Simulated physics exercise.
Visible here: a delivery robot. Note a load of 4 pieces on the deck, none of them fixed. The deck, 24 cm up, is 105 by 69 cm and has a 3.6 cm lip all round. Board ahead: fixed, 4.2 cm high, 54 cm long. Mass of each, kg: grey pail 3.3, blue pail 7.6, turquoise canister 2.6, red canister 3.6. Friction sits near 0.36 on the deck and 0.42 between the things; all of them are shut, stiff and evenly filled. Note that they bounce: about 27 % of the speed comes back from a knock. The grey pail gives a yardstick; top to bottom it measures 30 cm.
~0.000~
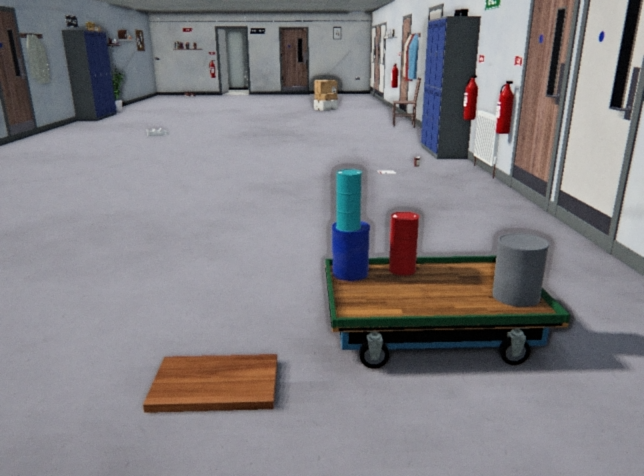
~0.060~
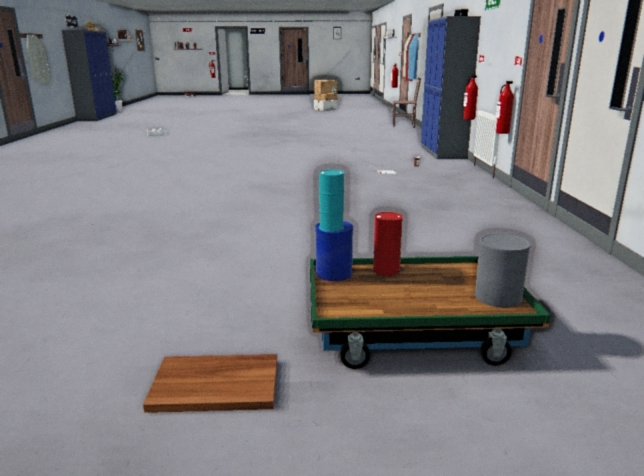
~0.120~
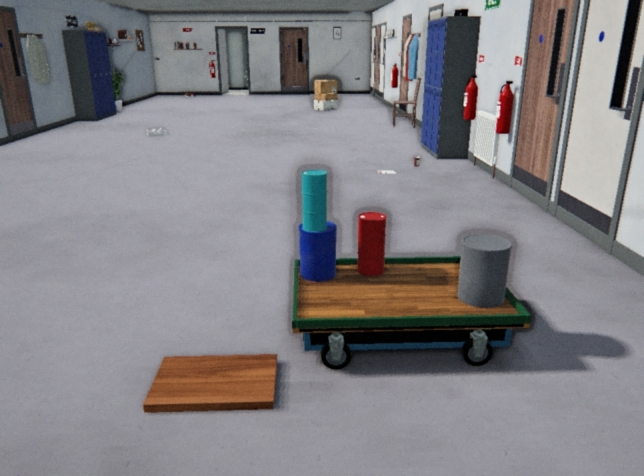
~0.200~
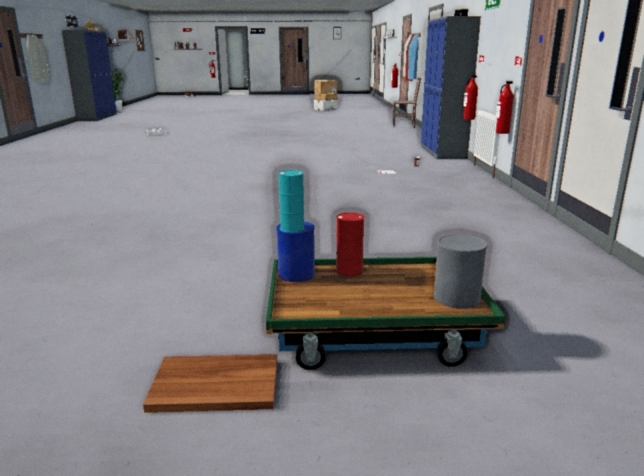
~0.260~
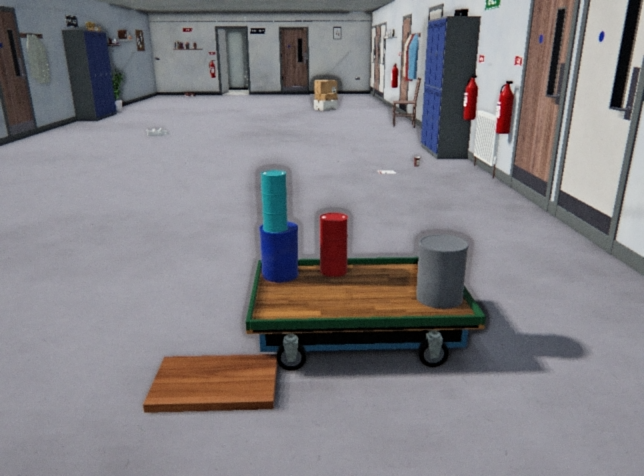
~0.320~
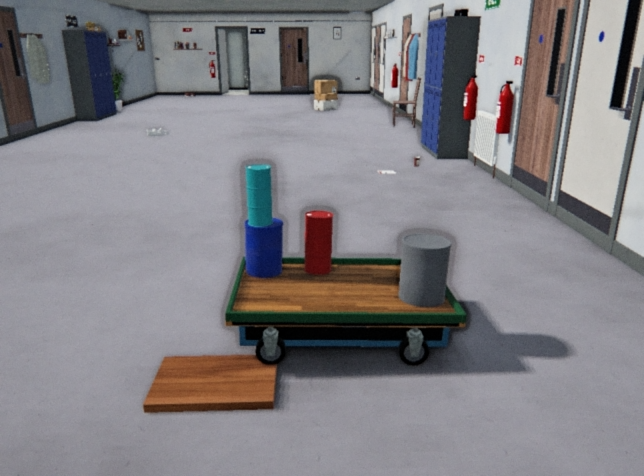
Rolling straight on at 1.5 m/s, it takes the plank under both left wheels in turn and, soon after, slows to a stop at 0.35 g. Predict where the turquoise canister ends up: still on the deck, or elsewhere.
The turquoise canister ends up elsewhere.
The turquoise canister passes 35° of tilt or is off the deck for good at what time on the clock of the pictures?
Somewhere about 0.8 s.
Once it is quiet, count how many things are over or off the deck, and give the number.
Tally: 1.
After 0.62 s, cart 93 cm along; turquoise canister leaning 17° near (187, 193).
After 0.92 s, cart 138 cm along; turquoise canister leaning 47° near (109, 199); grey pail leaning 11°; red canister leaning 6°.
After 1.22 s, cart 183 cm along; turquoise canister now off the deck; grey pail slid 2 cm.
After 1.52 s, cart 218 cm along; red canister slid 3 cm; grey pail slid 2 cm.
By the end (2.2 s), off the deck, turquoise canister; the other 3 in place, give or take 10 cm.
